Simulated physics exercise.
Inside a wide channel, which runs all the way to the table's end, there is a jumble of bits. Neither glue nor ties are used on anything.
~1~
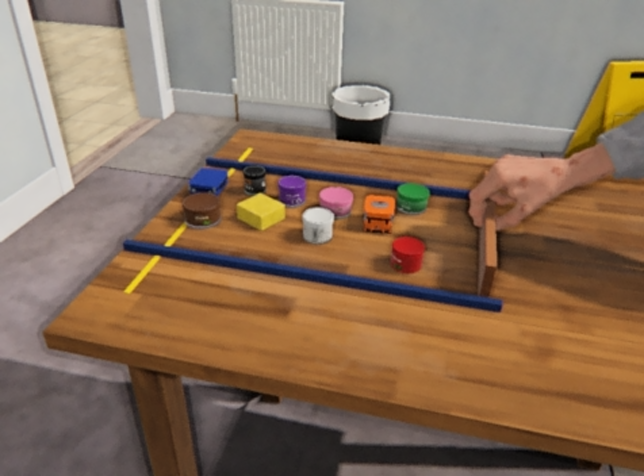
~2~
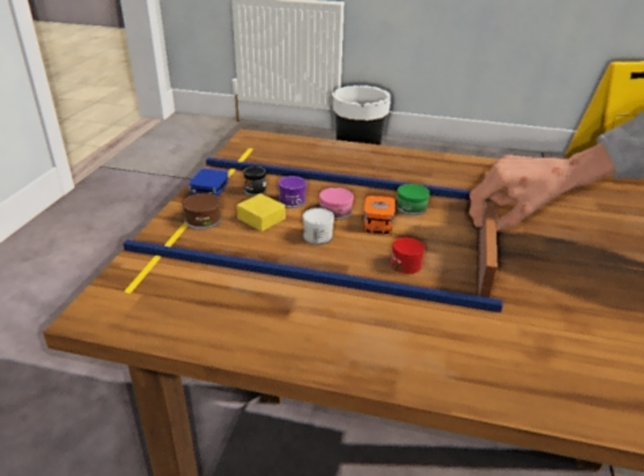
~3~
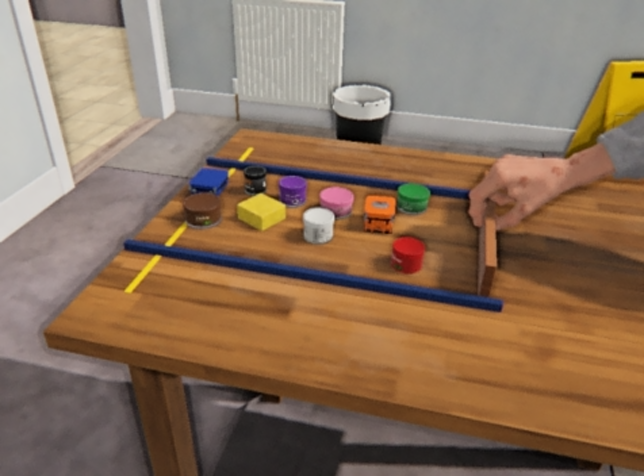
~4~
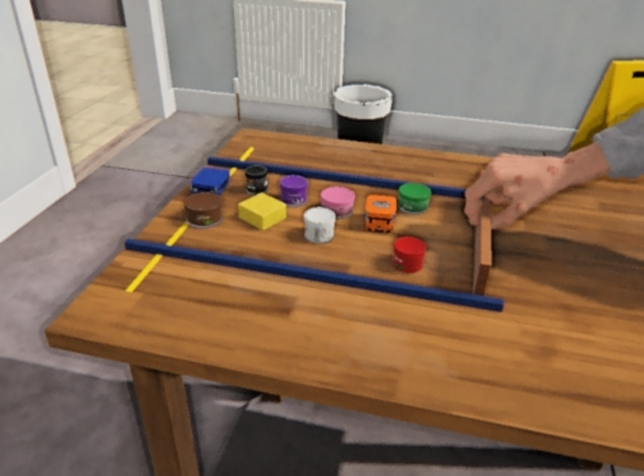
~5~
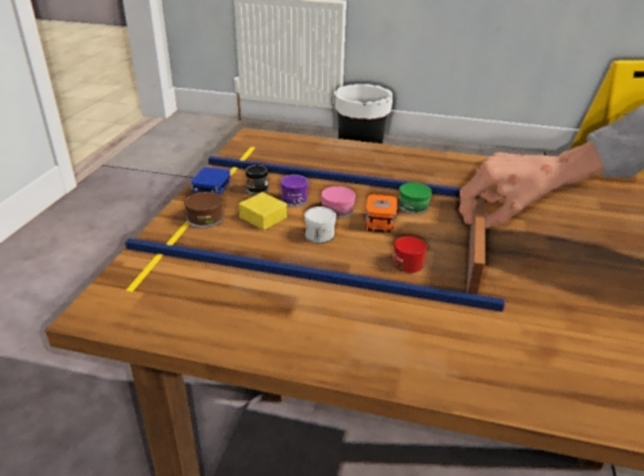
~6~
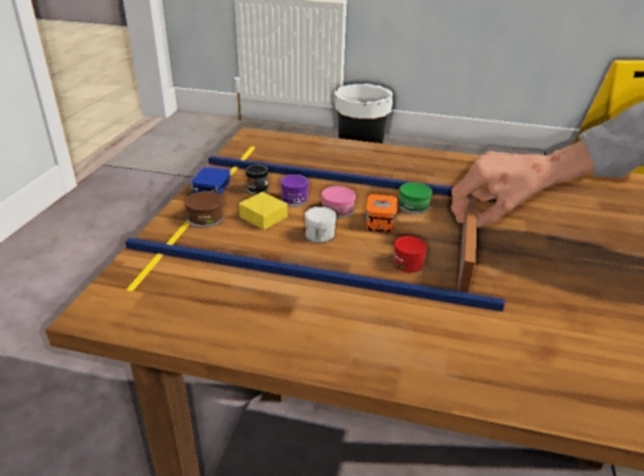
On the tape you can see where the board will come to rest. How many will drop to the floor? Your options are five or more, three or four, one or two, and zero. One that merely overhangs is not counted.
My pick is five or more.
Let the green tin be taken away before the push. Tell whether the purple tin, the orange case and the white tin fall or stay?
Purple tin still up; orange case still up; white tin still up.
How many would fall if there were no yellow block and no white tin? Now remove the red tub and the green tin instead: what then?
First 3, then 4.
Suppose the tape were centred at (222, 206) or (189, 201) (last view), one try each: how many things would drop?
That would be 2, then 6.
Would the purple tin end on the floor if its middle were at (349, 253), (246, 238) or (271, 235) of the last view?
Going through them in order, it keeps its spot, it keeps its spot, and it ends up falling.
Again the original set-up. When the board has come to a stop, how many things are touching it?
Number in contact with it: 4.
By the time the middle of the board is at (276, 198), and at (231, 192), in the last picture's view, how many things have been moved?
Up to then 10, and up to the other point 10.
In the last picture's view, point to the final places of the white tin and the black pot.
Near (179, 205) and (206, 159).
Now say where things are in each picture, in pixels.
The first frame shows blue case (209, 184); brown pot (202, 211); black pot (255, 181); board (487, 229); tape (202, 205).
The second frame shows brown pot (203, 211); white tin (318, 227).
The third frame shows black pot (255, 181); purple tin (293, 192).
The fourth frame shows blue case (211, 184); yellow block (262, 211).
The fifth frame shows brown pot (205, 210); red tub (409, 255).
The sixth frame shows blue case (212, 183); brown pot (205, 209); black pot (257, 180); board (469, 225); tape (204, 204).
A little later, none off yet; blue case at rest near (212, 183); brown pot at rest near (205, 209); black pot at rest near (257, 180).
Next, none off yet; blue case at rest near (207, 181); brown pot moving near (197, 210); black pot shifted well along near (233, 167).
When it is over, the number that fall off is five or more; down, pink tin, purple tin, yellow block, brown pot and blue case.
